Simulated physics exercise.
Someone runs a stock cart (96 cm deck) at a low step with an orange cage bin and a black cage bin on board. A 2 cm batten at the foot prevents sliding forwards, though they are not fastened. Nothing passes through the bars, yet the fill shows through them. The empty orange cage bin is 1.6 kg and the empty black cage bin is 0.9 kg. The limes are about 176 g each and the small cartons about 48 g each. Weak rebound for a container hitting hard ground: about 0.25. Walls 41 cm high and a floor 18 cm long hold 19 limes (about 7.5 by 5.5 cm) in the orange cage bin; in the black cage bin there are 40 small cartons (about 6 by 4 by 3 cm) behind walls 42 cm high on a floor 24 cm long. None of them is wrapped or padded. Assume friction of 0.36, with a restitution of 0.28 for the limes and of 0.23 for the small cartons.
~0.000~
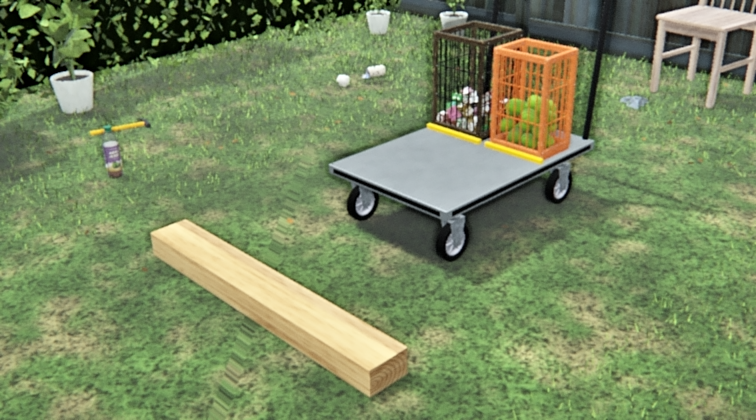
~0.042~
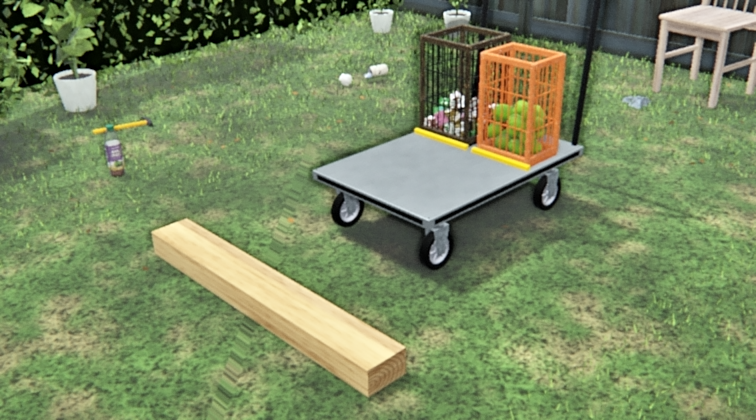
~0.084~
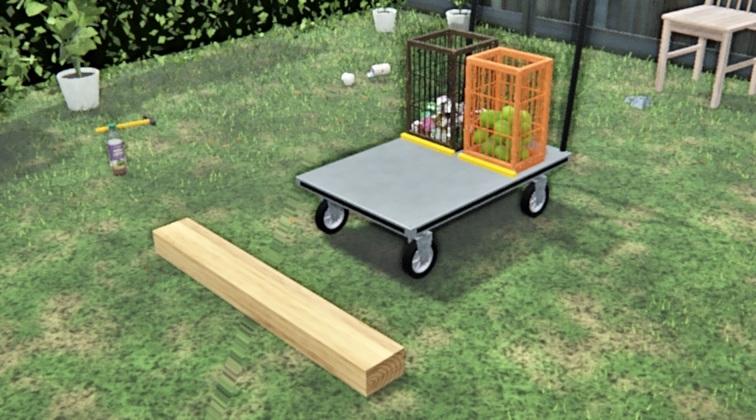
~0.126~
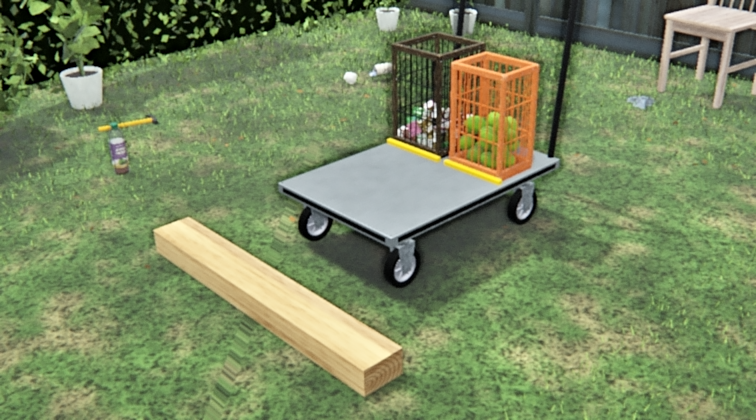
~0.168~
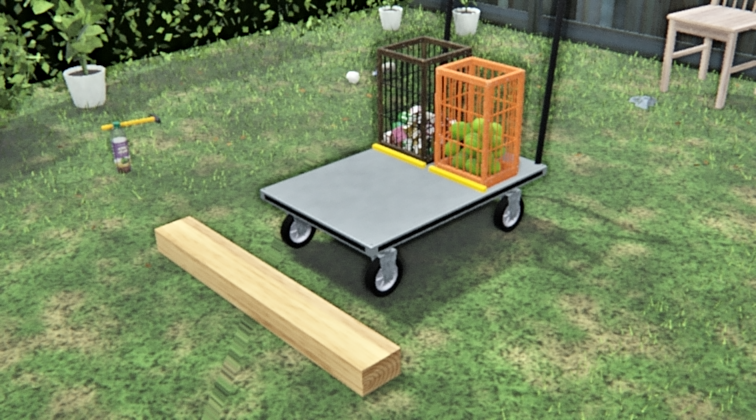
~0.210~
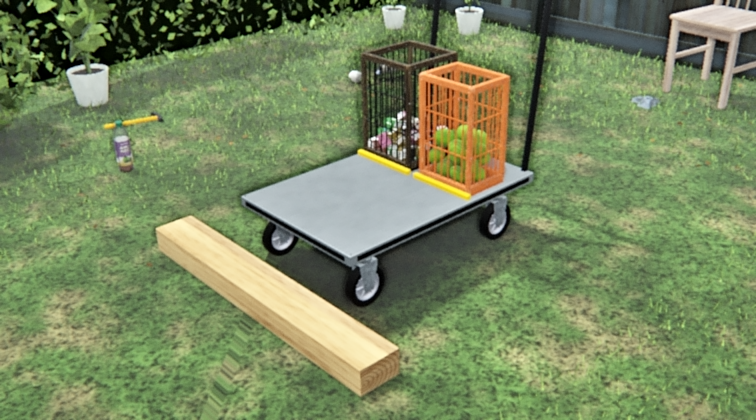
In this clip, a flat gray cart carrying a black cage bin and an orange cage bin of green fruit rolls steadily left and forward across a lawn, drawing closer to a wooden beam lying on the grass.
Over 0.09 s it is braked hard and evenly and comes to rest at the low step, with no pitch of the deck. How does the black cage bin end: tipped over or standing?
When it all settles, the black cage bin remains erect.
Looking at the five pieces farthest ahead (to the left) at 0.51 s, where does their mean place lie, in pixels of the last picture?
(404, 178).
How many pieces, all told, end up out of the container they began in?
In all, roughly 2.
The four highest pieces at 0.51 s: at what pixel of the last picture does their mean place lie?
Around (409, 154).
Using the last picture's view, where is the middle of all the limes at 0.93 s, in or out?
Near (398, 195) in pixels.
After 0.21 s, the stop begins.
After 0.33 s, the orange cage bin leans 21° with 0 of 19 out and the black cage bin leans 7° with 0 of 40 out.
After 0.51 s, the orange cage bin leans 80° with 0 of 19 out and the black cage bin is upright with 0 of 40 out.
After 0.81 s, the orange cage bin is down with 0 of 19 out and the black cage bin is upright with 0 of 40 out.
Outcome (at 0.93 s), the orange cage bin is down with 2 of 19 out and the black cage bin is upright with 0 of 40 out. Greatest lean of the black cage bin, 11°.
